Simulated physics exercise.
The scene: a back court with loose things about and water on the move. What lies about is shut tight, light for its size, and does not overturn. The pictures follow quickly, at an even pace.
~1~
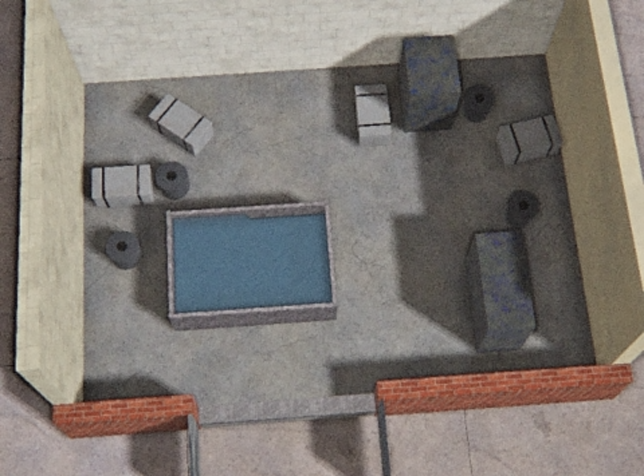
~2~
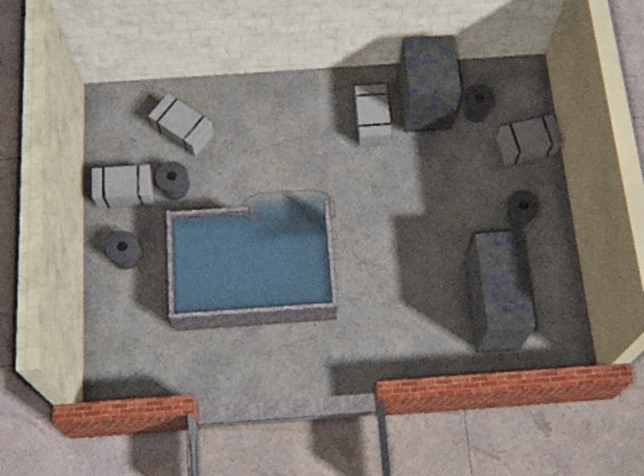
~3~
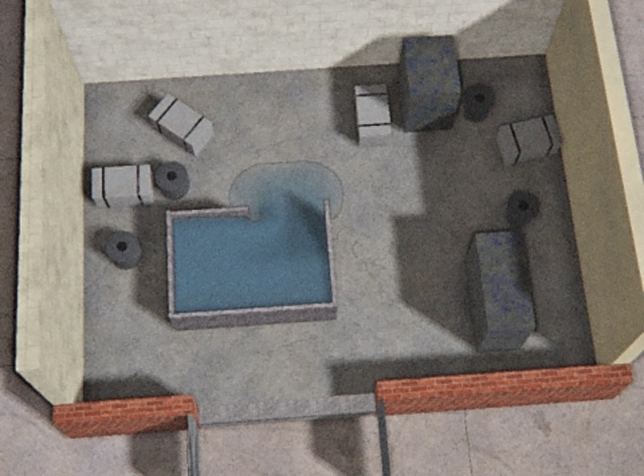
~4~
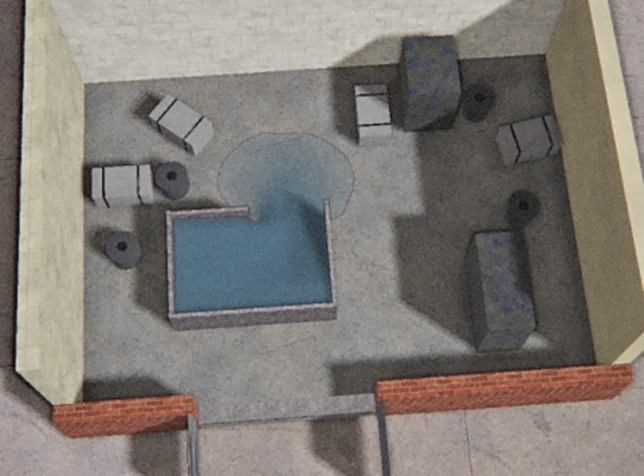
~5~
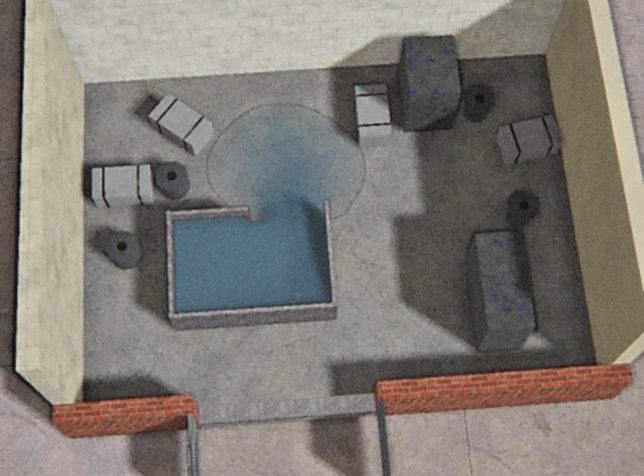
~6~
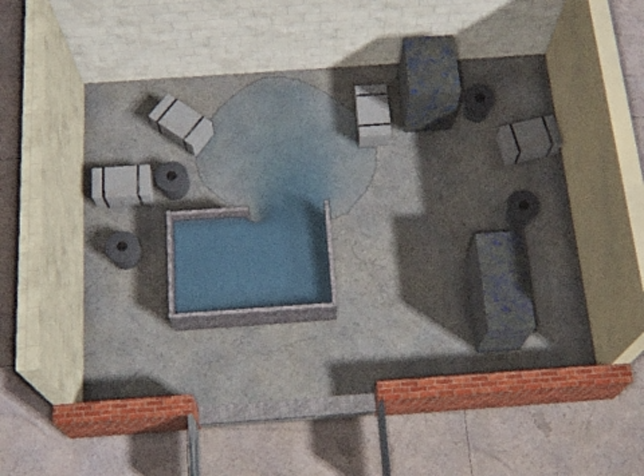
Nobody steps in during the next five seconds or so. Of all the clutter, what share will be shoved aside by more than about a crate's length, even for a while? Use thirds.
That comes to from one to two thirds.
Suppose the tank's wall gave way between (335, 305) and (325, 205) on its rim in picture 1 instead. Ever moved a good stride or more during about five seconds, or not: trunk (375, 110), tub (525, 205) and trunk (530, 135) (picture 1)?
In that order: Under that, that far or more, swept aside.
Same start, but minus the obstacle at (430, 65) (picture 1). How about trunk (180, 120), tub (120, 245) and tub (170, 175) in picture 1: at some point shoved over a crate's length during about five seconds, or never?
As listed: Yes, no, never so far.
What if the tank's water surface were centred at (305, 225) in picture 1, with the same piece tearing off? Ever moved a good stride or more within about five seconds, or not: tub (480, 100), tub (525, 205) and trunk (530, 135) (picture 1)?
As listed: Short of that, no, yes.
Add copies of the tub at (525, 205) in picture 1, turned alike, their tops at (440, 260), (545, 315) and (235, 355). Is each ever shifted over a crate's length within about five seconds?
As listed: Less than that, short of that, no.
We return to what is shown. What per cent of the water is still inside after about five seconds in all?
Roughly 100 per cent.
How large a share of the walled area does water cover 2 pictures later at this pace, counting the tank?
Some 25 per cent.
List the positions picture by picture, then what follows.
In the first picture, a trunk at (373, 110), on the bottom; a trunk at (180, 119) rests on the ground; 0 of 8 have shifted.
In the second picture, a trunk at (373, 110) rests on the ground; a trunk at (180, 119), on the bottom; 0 of 8 have shifted.
In the third picture, a trunk at (373, 110) rests on the ground; a trunk at (180, 119), on the bottom; 0 of 8 have shifted.
In the fourth picture, a trunk at (373, 110) rests on the ground; a trunk at (180, 119), on the bottom; 0 of 8 have shifted.
In the fifth picture, a trunk at (373, 110) rests on the ground; a trunk at (180, 119) rests on the ground; 0 of 8 have shifted.
In the sixth picture, a trunk at (373, 110) rests on the ground; a trunk at (180, 119) rests on the ground; 0 of 8 have shifted.
A moment on, 0 of 8 are well off their spots; 0 afloat.
Next, 0 of 8 are well off their spots; 0 afloat.
Later, 2 of 8 are well off their spots; 1 afloat.
In the end, 4 of 8 are well off their spots, and 4 have been at some point; 2 afloat.
